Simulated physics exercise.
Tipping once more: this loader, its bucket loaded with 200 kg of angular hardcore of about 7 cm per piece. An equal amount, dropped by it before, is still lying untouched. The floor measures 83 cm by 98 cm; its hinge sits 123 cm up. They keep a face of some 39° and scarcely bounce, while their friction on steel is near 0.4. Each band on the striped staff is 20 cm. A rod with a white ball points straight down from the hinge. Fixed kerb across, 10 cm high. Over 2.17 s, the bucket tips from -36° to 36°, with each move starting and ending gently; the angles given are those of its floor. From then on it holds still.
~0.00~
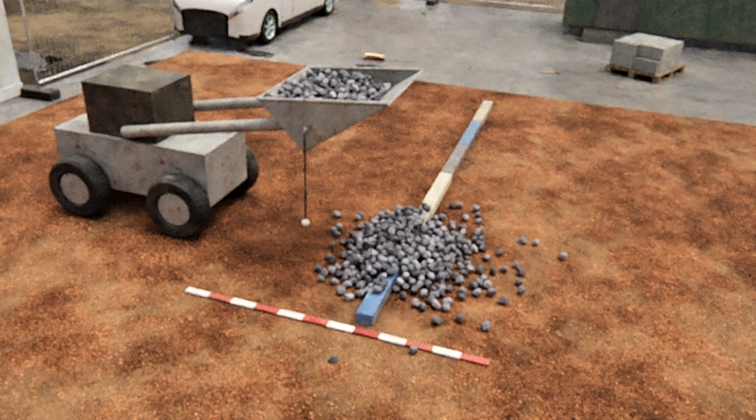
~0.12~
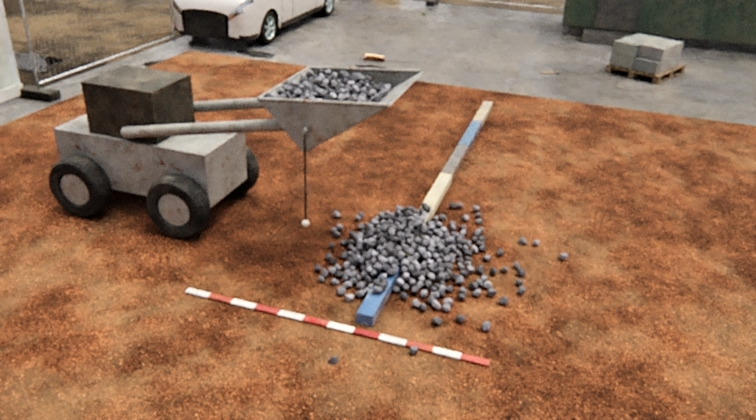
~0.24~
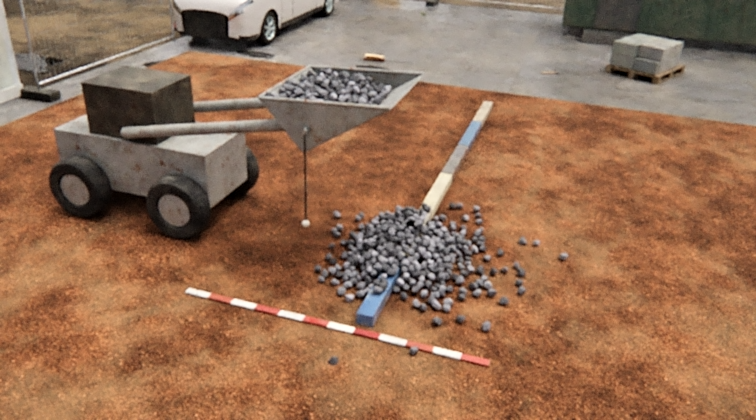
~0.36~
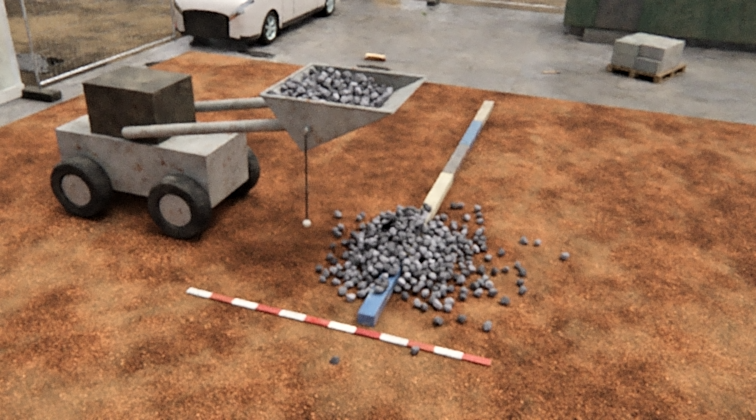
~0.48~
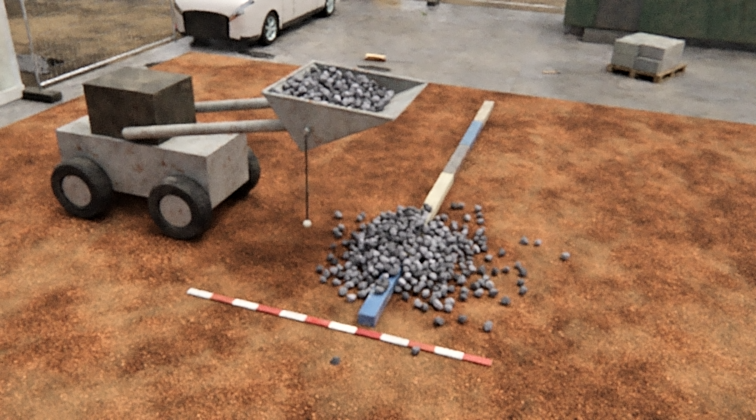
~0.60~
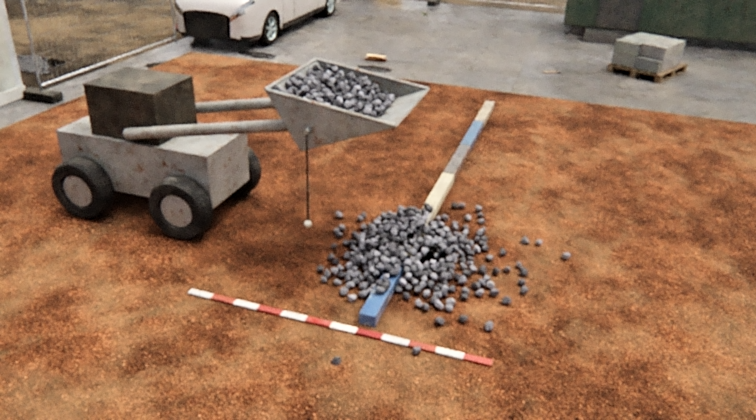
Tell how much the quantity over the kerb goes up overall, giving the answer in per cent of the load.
It goes up by roughly 86 per cent.
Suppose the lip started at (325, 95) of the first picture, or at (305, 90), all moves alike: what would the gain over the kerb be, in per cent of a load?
Near 0 in a hundred first, near 0 in a hundred second.
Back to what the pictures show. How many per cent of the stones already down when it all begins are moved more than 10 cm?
About 5 per cent.
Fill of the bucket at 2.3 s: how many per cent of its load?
Held: Around 45 % of the load.
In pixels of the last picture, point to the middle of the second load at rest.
Near (436, 247).
After 1.6 s the floor is at 25°; in per cent of one load, 100 in the bucket, 60 on this side of the kerb, 40 over the kerb; the foremost stones are at (529, 267).
After 2.3 s the floor is at 36°; in per cent of one load, 46 in the bucket, 92 on this side of the kerb, 62 over the kerb; the foremost stones are at (529, 267).
After 2.6 s the floor is at 36°; in per cent of one load, 10 in the bucket, 89 on this side of the kerb, 101 over the kerb; the foremost stones are at (529, 267).
After 5.1 s the floor is at 36°; in per cent of one load, 0 in the bucket, 73 on this side of the kerb, 127 over the kerb; the foremost stones are at (531, 271). Net gain over the kerb, 86.
